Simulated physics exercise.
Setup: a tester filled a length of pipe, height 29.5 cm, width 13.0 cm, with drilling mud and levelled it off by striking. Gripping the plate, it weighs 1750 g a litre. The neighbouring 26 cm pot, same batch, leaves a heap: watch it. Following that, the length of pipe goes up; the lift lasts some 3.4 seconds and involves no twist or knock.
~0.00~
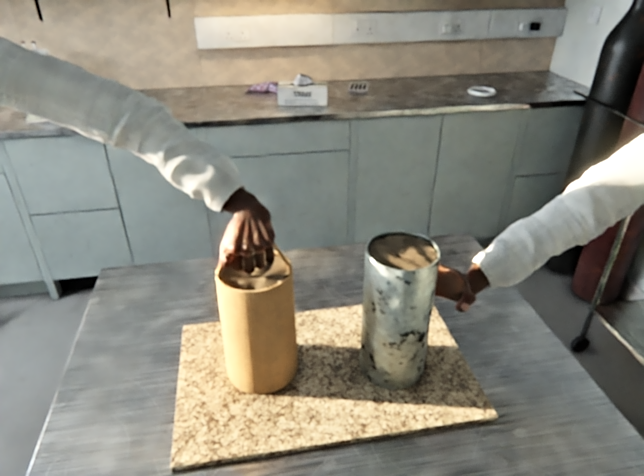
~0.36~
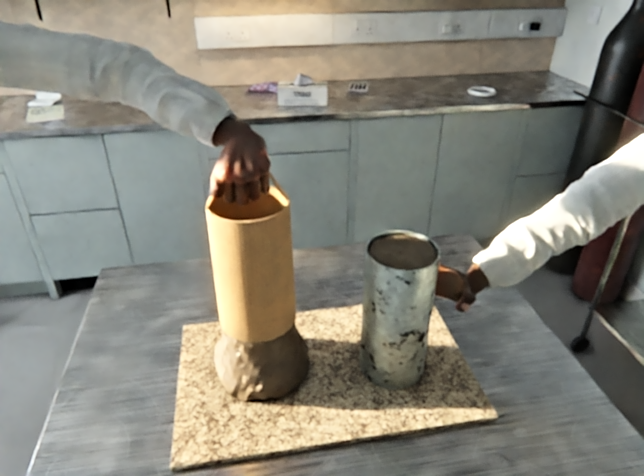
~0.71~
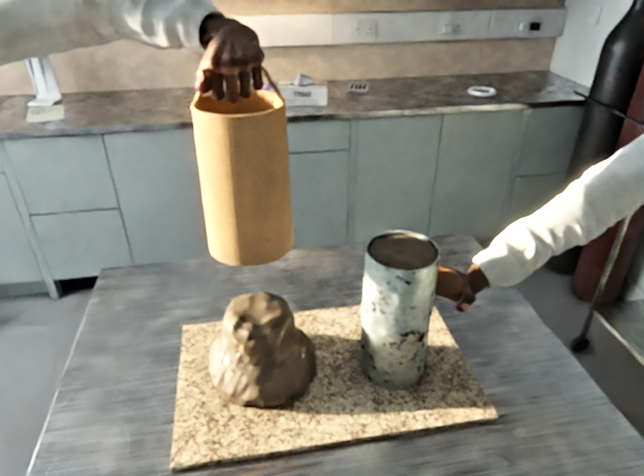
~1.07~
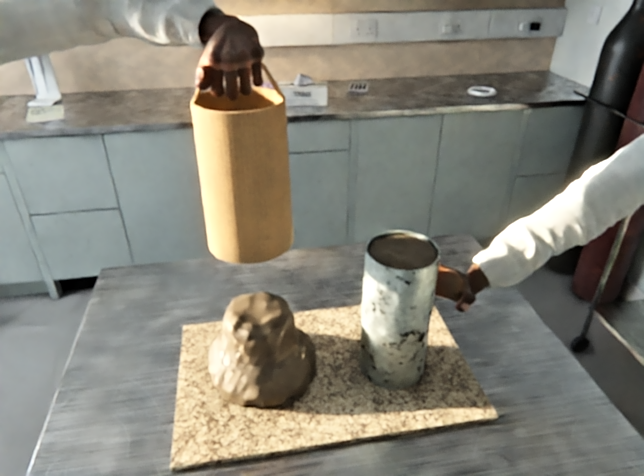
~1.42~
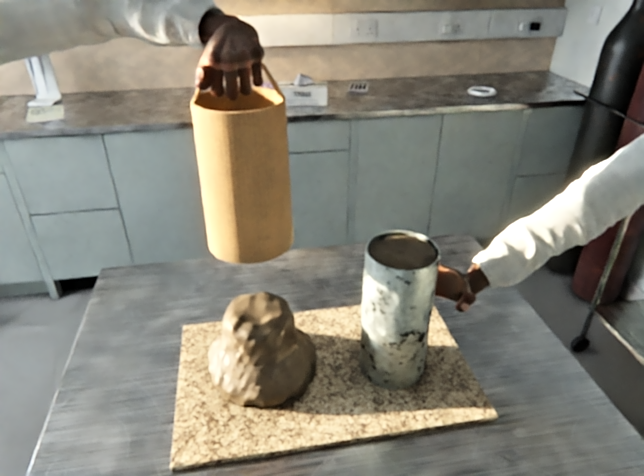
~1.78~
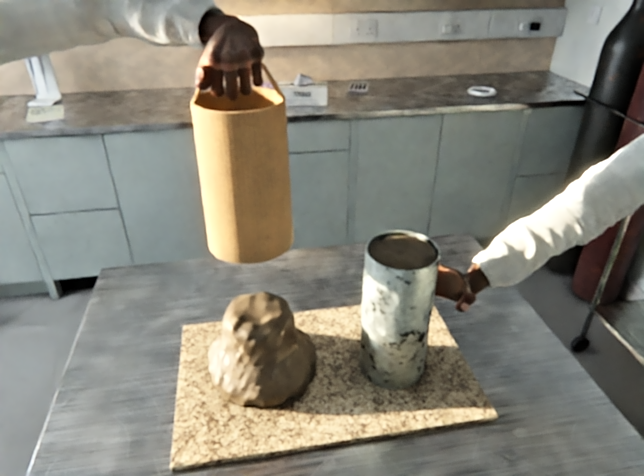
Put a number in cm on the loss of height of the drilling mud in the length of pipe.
11 cm.
After 2.6 s, the length of pipe is up 6.5 cm; the drilling mud has come down 3.5 cm to 26 cm and is 18 cm wide.
After 3.5 s, the length of pipe is up 19 cm; the drilling mud has come down 10 cm to 19 cm and is 22 cm wide.
After 4.3 s, the length of pipe is up 30 cm; the drilling mud has come down 11 cm to 19 cm and is 23 cm wide.
After 5.3 s, the length of pipe is clear; the drilling mud has come down 11 cm to 19 cm and is 23 cm wide.
After 5.9 s, at rest, the length of pipe is clear; the drilling mud has come down 11 cm to 19 cm and is 23 cm wide.
